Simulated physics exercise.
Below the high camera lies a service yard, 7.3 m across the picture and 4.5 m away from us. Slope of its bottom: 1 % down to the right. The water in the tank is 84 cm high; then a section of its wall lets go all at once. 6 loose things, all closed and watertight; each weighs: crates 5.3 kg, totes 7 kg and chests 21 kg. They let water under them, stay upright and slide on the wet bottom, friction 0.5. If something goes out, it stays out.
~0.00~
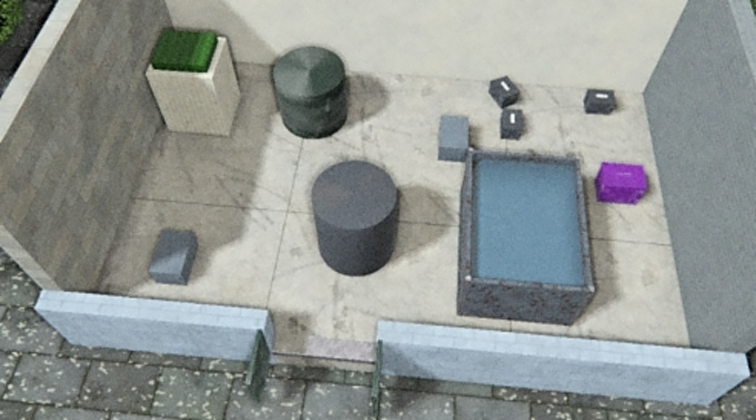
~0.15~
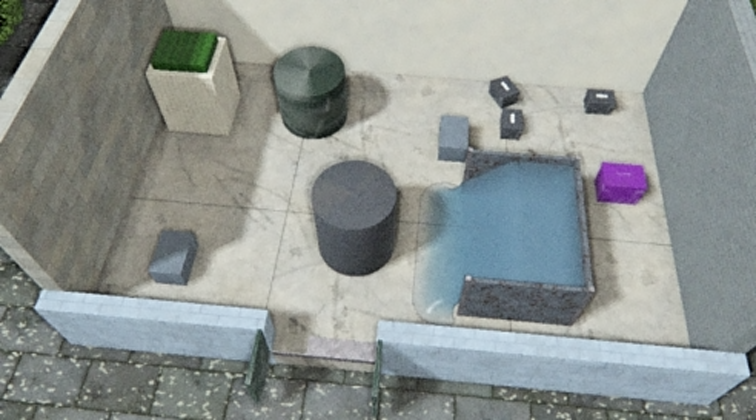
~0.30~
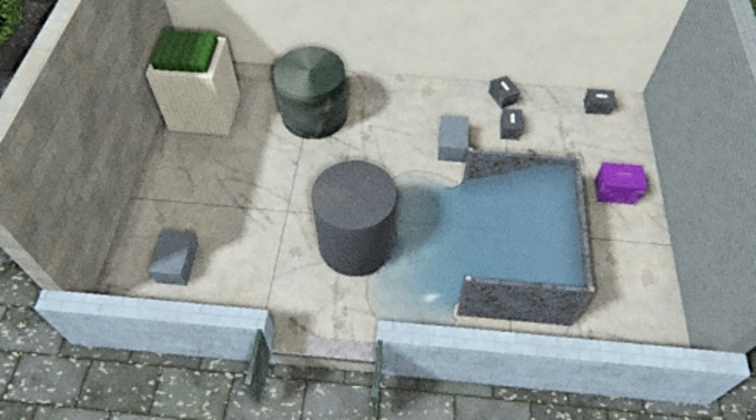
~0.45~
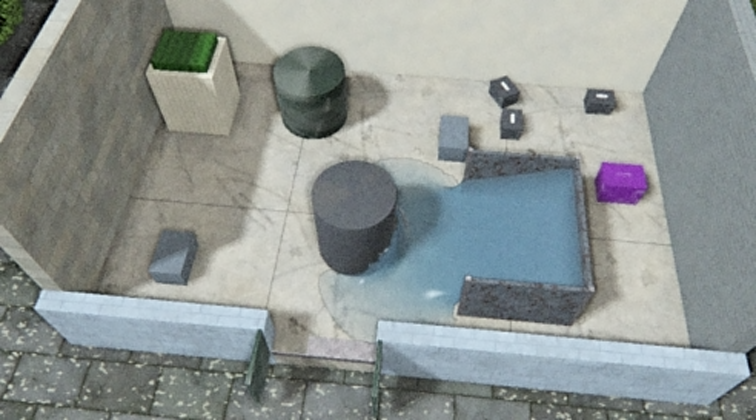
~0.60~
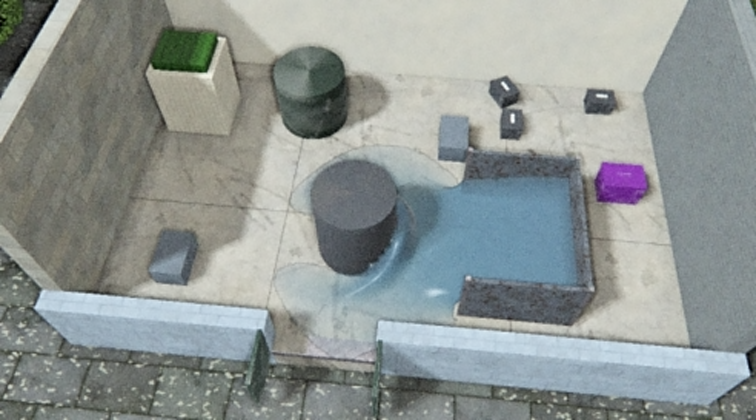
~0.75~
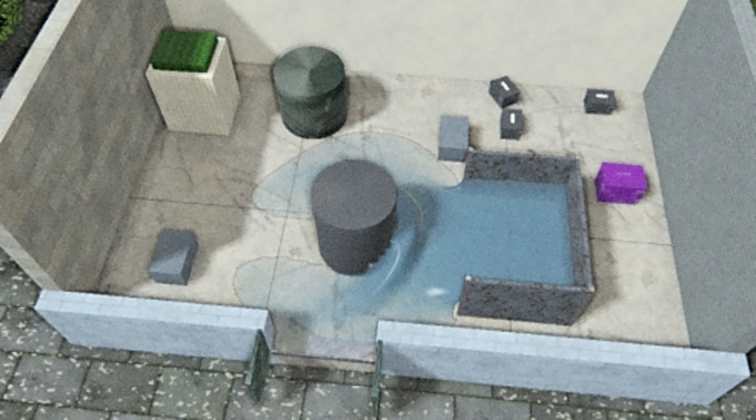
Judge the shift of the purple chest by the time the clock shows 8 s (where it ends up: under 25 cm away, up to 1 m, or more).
It is left almost where it was.
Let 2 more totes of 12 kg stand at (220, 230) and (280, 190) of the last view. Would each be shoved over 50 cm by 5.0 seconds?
One by one: Beyond it, then beyond it.
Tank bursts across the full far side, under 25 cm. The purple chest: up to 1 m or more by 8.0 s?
In that case the purple chest travels far.
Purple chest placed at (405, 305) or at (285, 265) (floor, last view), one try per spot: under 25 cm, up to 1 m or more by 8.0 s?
Well, it gets swept off on the first try and scarcely moves on the second.
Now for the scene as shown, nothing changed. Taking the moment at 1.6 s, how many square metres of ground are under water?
Around 17 m2 of it.
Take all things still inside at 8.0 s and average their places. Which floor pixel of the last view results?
I'd put it around (540, 144).
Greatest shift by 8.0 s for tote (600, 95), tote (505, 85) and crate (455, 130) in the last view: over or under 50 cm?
The first never reached the threshold, the second topped the threshold, and the third topped the threshold.
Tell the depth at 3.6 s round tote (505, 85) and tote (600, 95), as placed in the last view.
Depth approx. 4 cm / 2 cm.
After 1.6 s the purple chest is near (624, 175), 0.0 m from its start, aground; 0 of 6 are out; 0 afloat.
After 3.6 s the purple chest is near (624, 175), 0.0 m from its start, aground; 0 of 6 are out; 1 afloat.
After 5.6 s the purple chest is near (624, 175), 0.0 m from its start, aground; 0 of 6 are out; 1 afloat.
After 8.0 s the purple chest is near (624, 175), 0.0 m from its start, aground; 0 of 6 are out; 3 afloat.
